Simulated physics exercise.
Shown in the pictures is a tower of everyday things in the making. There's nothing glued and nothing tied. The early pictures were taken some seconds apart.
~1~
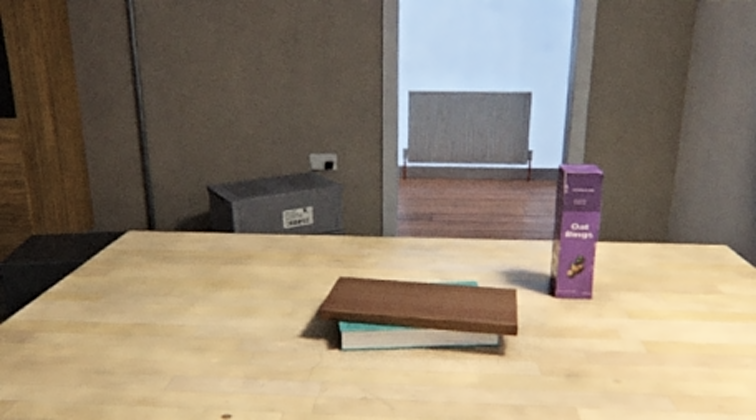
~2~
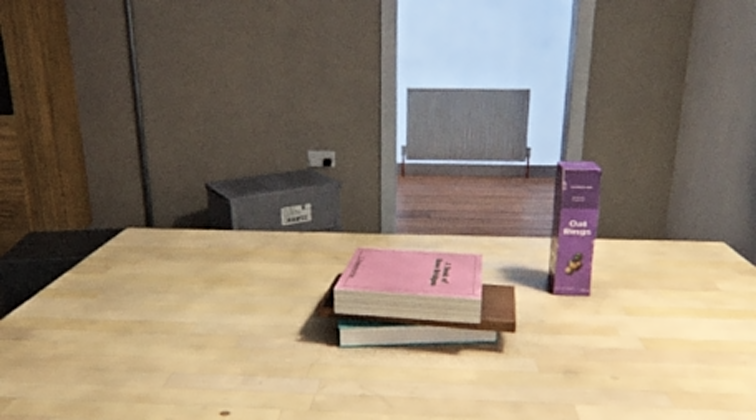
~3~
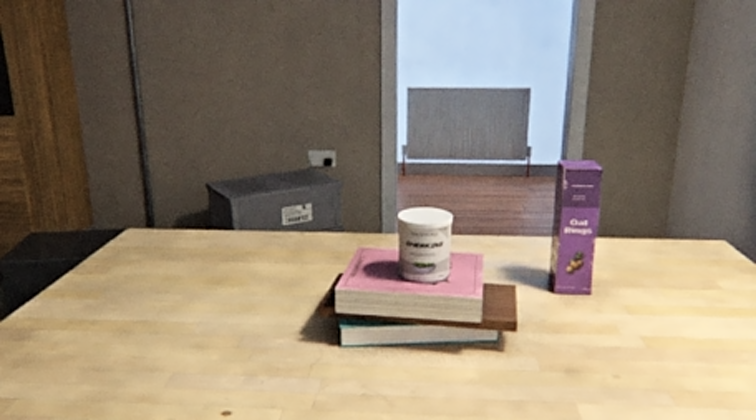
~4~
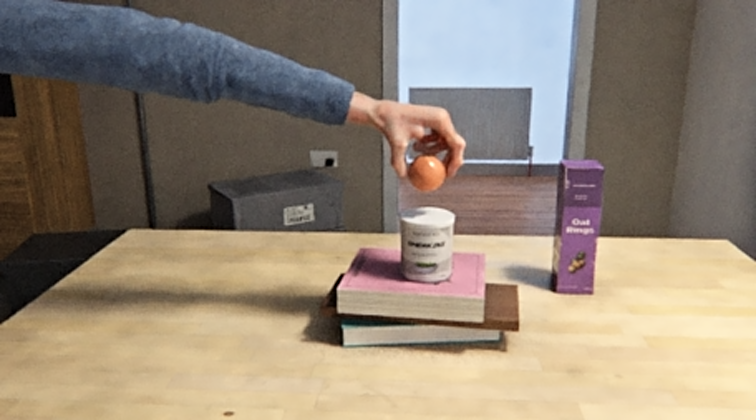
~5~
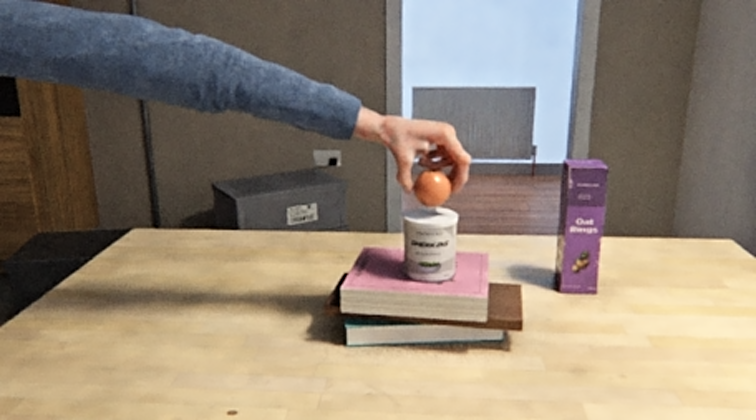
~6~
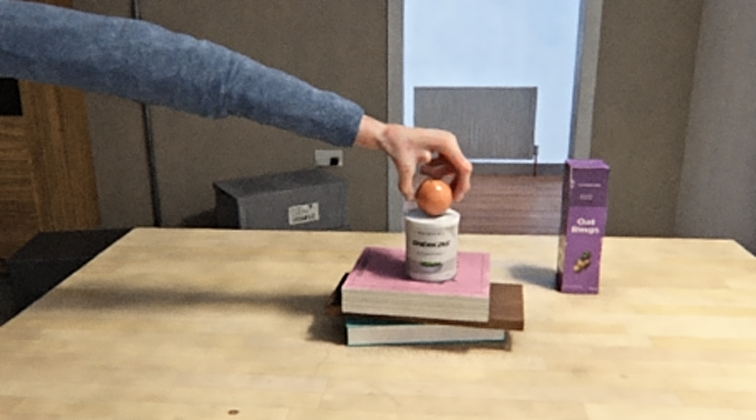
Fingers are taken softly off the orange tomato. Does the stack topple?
No, steady.
Then, 0.20 s on from there, no change.
Then, 0.50 s on from there, orange tomato resting near (434, 197).
In the end, all 6 unmoved. At the end, from the last picture's camera, orange tomato near (434, 197). The pile keeps its balance.
